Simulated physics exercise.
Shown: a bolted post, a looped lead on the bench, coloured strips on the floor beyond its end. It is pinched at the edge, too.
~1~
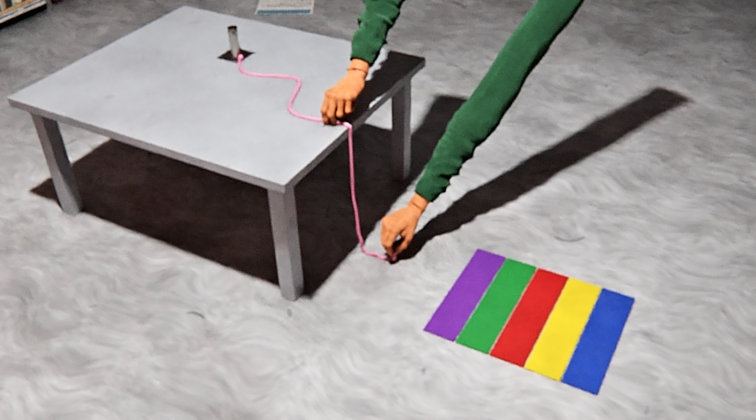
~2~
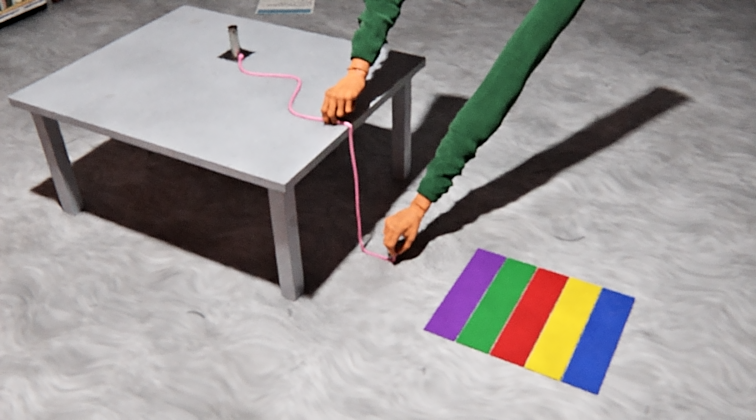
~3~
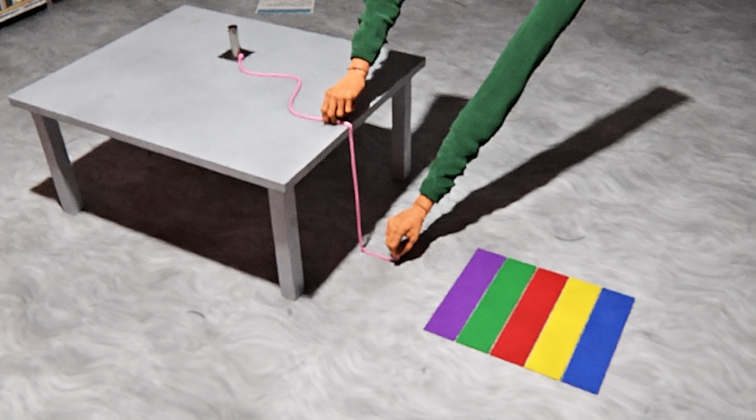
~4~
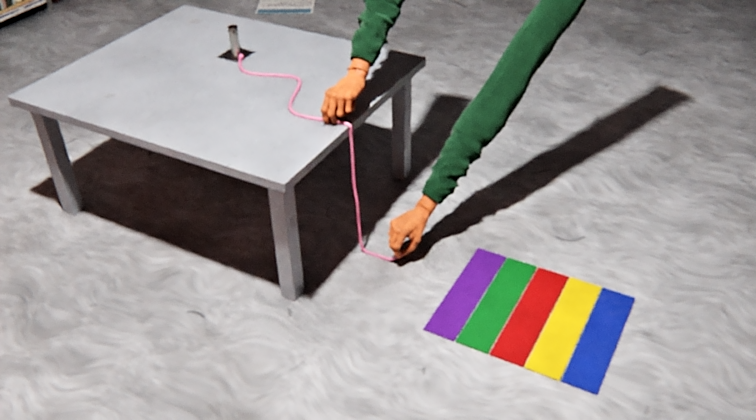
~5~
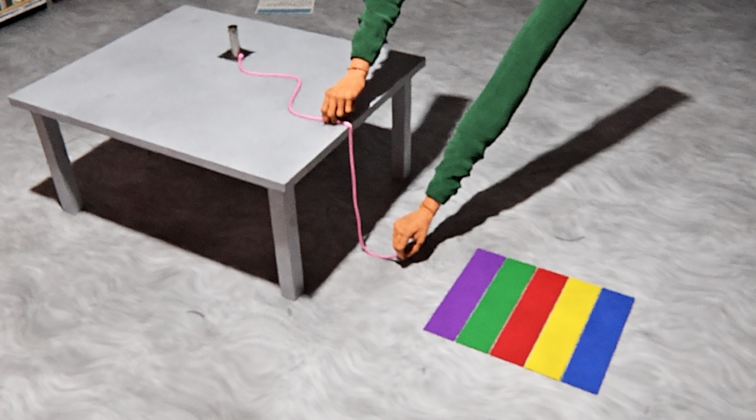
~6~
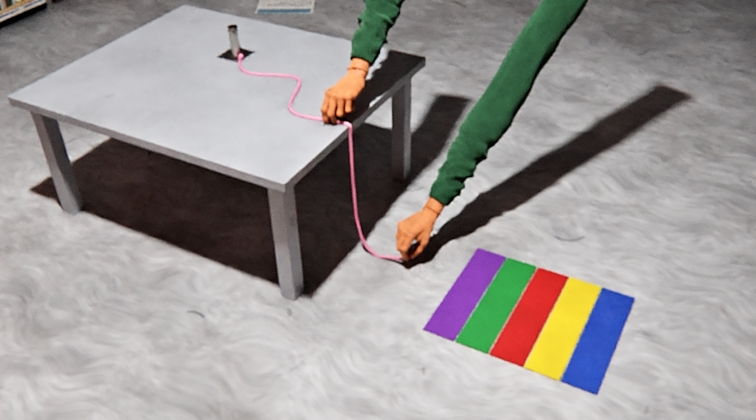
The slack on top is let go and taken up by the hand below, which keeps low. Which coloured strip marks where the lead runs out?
Red.
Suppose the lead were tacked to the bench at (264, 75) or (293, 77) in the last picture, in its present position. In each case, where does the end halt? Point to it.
Pixel positions per try: (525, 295); (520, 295).
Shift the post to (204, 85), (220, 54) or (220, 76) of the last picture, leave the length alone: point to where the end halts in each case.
In that order: (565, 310), (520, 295) and (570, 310).
Soon after, end near (480, 281); over purple.
Then, end near (518, 294); over red.
At full stretch, end near (541, 301); over red. Over red.
